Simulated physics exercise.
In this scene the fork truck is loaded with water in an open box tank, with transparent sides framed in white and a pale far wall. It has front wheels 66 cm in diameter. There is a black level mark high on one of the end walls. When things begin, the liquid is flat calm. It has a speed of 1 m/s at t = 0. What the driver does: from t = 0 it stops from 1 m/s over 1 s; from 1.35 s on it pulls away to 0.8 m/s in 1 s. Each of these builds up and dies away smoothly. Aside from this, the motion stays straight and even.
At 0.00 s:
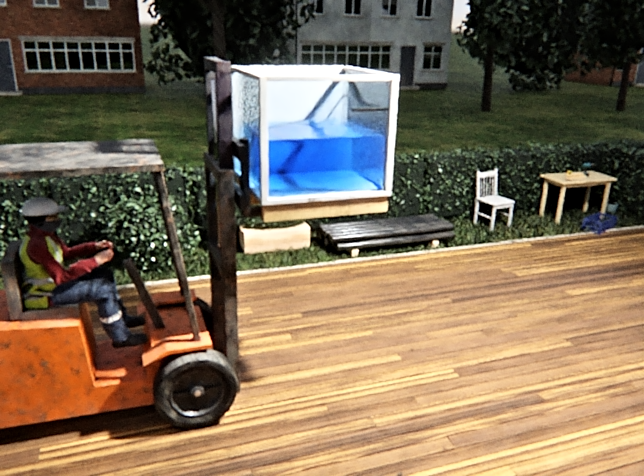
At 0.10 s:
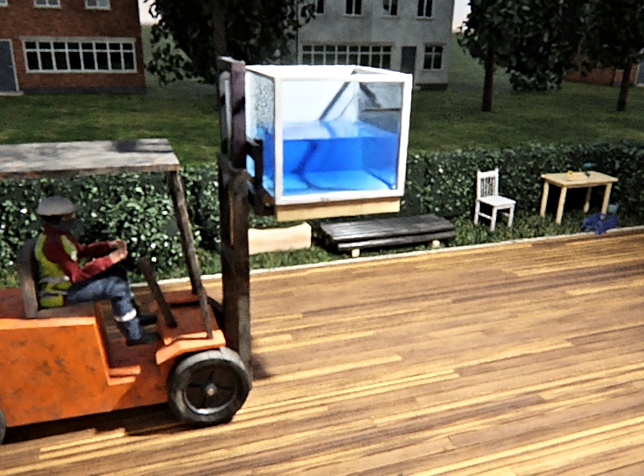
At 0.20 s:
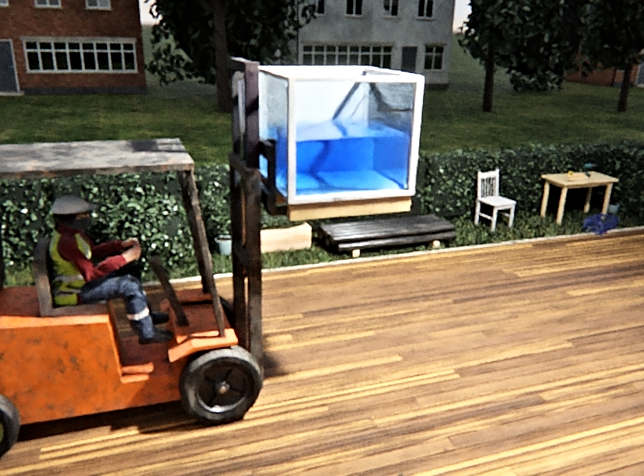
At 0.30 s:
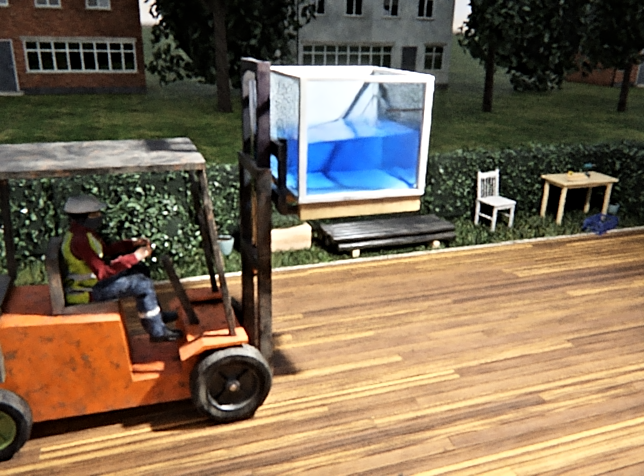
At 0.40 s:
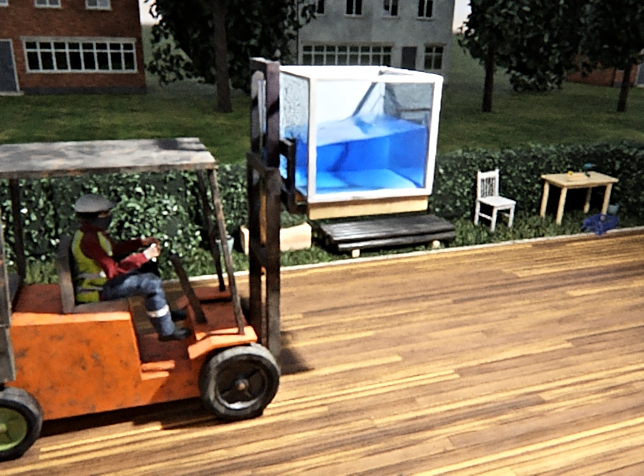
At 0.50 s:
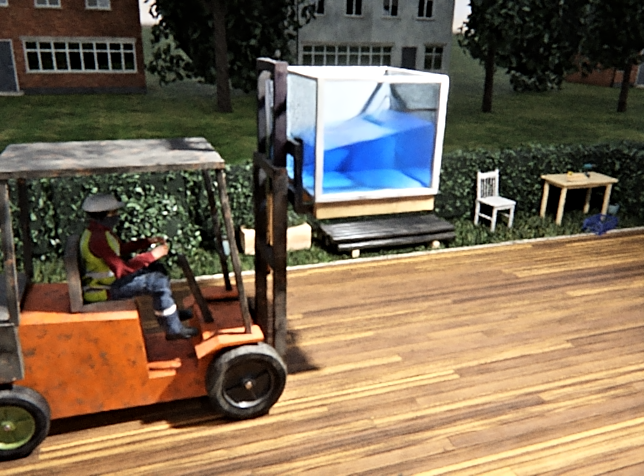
A driver in a cap rolled an orange forklift to the right, carrying a clear tank of blue water, and as it slowed, the calm water heaped up towards the right side.
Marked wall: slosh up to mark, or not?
Not.
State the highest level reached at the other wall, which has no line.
It reaches around 56 cm at most.
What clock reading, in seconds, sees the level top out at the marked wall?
0.7 s.
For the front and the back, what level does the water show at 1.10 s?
Front 42 cm, back 44 cm.
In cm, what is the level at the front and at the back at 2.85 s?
At that moment it stands around 52 cm in front and around 40 cm behind.
After 1.10 s it stands 44 cm high behind and 43 cm in front; all of it is still inside.
After 1.95 s it stands 42 cm high behind and 45 cm in front; all of it is still inside.
After 2.85 s it stands 39 cm high behind and 52 cm in front; all of it is still inside.
After 5.34 s the waves are smaller; the highest at the front wall was 53 cm, at 0.70 s, against a line at 63 cm.
